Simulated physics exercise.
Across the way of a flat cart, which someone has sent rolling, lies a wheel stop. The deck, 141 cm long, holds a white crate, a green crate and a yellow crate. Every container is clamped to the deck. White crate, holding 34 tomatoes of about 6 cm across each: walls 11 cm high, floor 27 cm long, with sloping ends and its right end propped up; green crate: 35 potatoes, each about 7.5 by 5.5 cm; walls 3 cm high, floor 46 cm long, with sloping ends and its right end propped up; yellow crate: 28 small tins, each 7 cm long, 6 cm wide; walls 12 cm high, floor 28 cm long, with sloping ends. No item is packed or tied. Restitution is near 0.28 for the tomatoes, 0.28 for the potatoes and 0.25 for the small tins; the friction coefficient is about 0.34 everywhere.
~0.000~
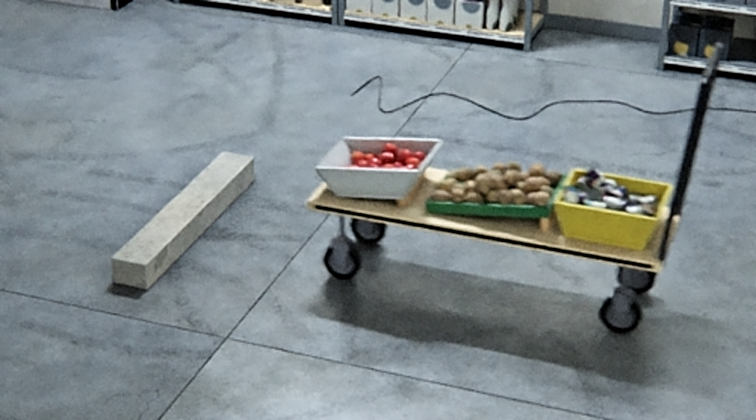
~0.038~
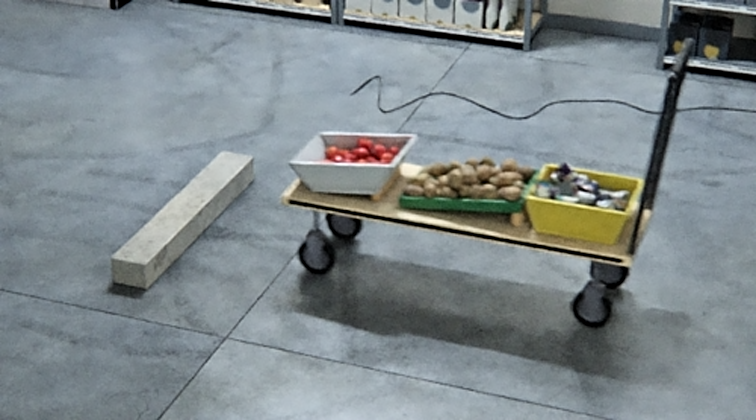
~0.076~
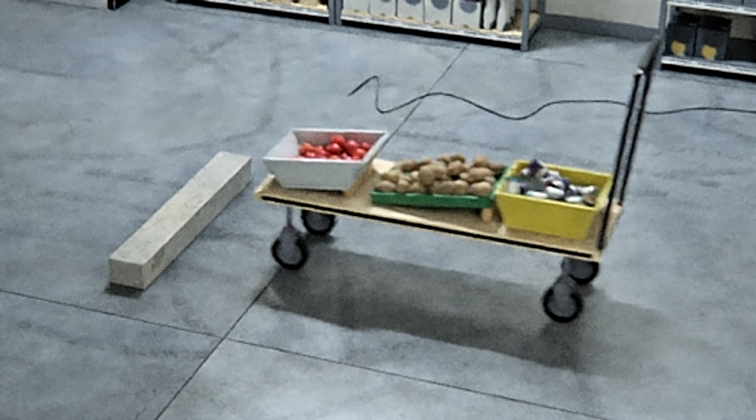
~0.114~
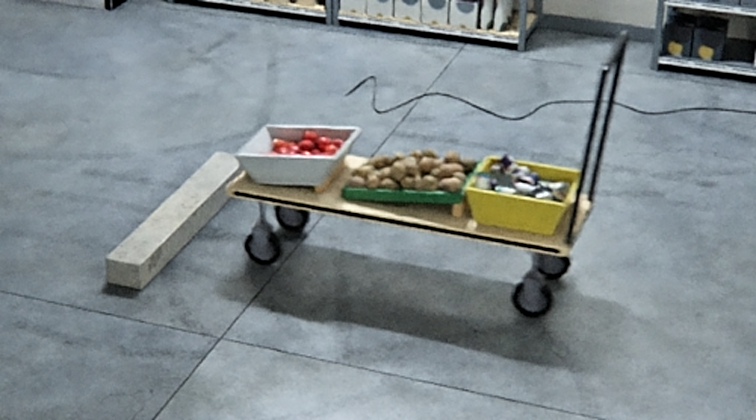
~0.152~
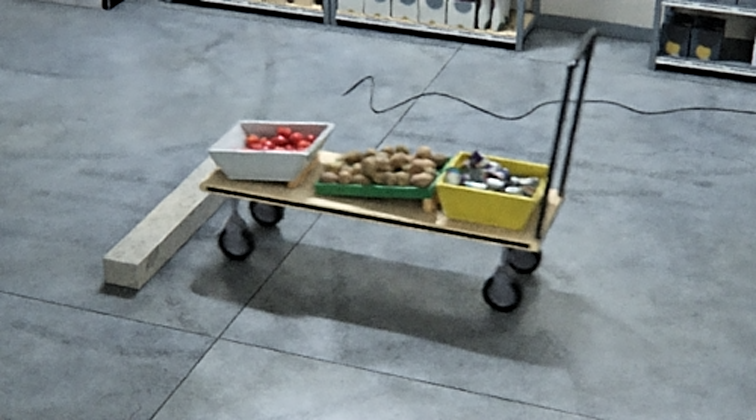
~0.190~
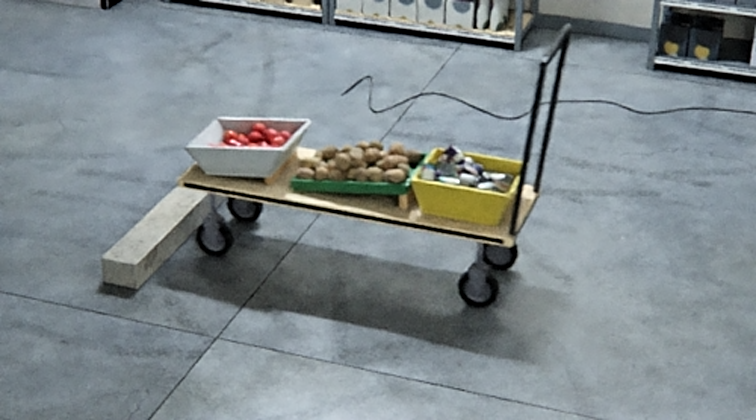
In the video, a flat cart carrying a white crate of tomatoes, a green crate of brown, rounded items and a yellow crate of small tins rolls steadily leftward across a grey floor, drawing close to a long pale block.
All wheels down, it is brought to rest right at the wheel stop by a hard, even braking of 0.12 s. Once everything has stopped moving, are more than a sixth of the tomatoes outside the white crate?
Losses pass one sixth.
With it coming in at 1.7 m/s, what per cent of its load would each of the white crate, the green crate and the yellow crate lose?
Then white crate 0, green crate 20, yellow crate 0 per cent.
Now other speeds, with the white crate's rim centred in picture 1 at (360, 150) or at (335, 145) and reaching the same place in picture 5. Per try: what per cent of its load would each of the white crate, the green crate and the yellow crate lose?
Losses in order of the tries would be white crate 20 and 0 %, green crate 30 and 20 %, yellow crate 0 and 0 %.
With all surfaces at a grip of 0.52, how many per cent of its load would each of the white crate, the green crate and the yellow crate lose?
White crate 30, green crate 30, yellow crate 10 per cent.
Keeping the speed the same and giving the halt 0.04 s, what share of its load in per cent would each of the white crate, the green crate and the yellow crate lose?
That way you'd get white crate at 40, green crate at 30, and yellow crate at 10 percent.
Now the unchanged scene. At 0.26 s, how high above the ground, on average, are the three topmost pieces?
Around 54 cm high.
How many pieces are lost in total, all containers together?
About 25 in total.
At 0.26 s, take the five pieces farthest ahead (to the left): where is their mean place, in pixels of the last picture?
Mean place: Roughly (195, 136).
After 0.26 s, 0 of 34 out of the white crate, 1 of 35 out of the green crate and 0 of 28 out of the yellow crate.
After 0.38 s, 5 of 34 out of the white crate, 6 of 35 out of the green crate and 1 of 28 out of the yellow crate.
After 0.61 s, 13 of 34 out of the white crate, 10 of 35 out of the green crate and 1 of 28 out of the yellow crate.
Outcome (at 1.11 s), 13 of 34 out of the white crate, 11 of 35 out of the green crate and 1 of 28 out of the yellow crate. Asked share, 13 of 34, 38 per cent.
